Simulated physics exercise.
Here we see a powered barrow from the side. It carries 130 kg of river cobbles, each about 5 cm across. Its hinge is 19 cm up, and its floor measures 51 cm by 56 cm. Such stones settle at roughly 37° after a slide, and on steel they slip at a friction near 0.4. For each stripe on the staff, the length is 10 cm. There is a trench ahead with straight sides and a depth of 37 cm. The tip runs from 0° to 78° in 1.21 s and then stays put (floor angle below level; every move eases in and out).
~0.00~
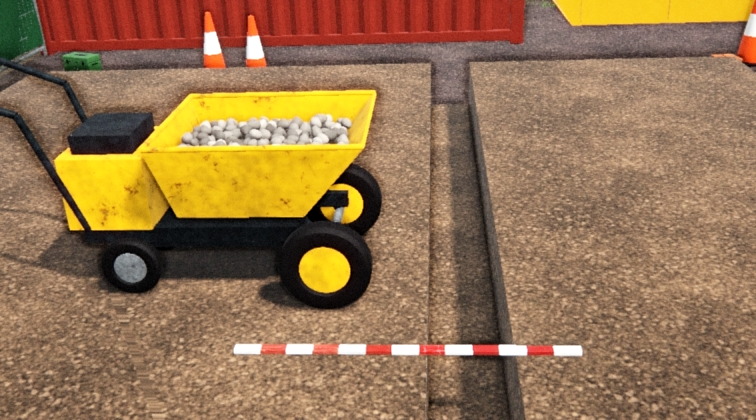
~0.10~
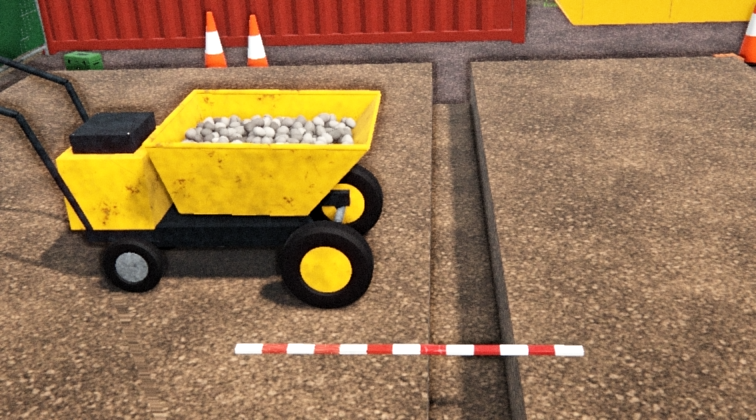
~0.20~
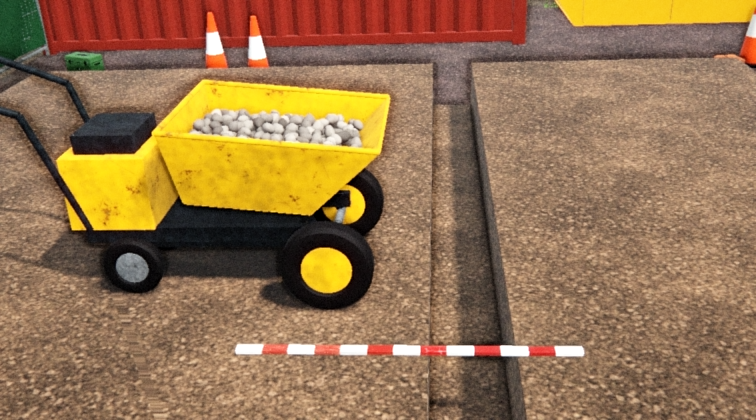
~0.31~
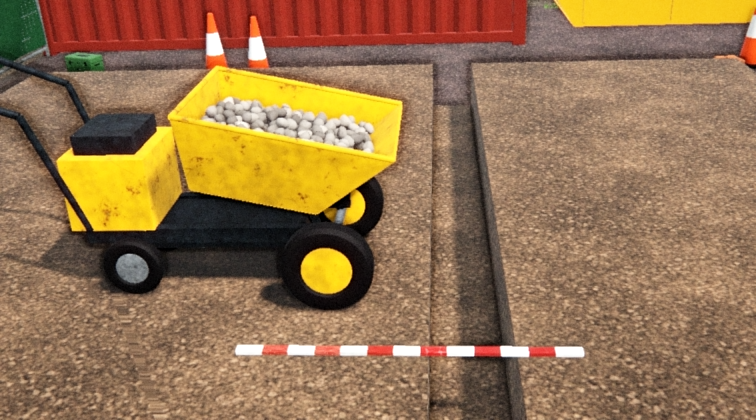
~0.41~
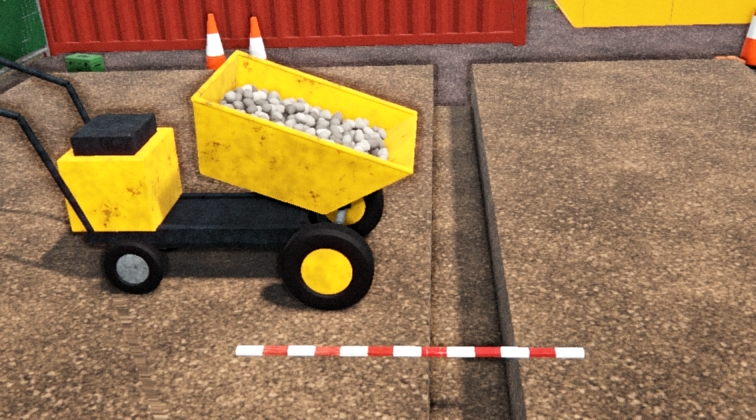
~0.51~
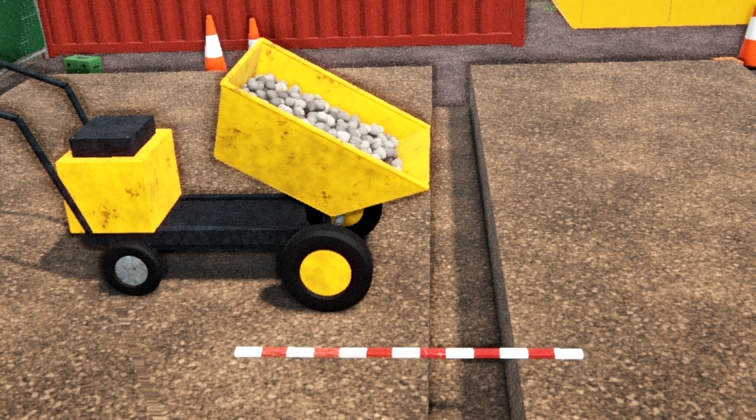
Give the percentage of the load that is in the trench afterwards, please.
Near 56 per cent of the load.
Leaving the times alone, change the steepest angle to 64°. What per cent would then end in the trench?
Roughly 65%.
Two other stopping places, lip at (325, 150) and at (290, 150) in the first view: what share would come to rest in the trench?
Estimates: 95 % then 95 %.
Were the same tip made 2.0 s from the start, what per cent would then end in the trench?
Close to 65 per cent then.
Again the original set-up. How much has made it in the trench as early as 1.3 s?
Approx. 25 % of the load.
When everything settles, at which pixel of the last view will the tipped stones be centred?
The tipped stones centre close to (496, 317).
After 0.9 s the floor is at 66°; 100 % in the tray; the foremost stones are at (462, 220).
After 1.3 s the floor is at 78°; 44 % in the tray, 26 % in the trench, 30 % past the trench; the foremost stones are at (595, 265).
After 1.7 s the floor is at 78°; 8 % in the tray, 47 % in the trench, 45 % past the trench; the foremost stones are at (708, 266).
After 3.6 s the floor is at 78°; 0 % in the tray, 56 % in the trench, 44 % past the trench; the foremost stones are past the picture's edge.
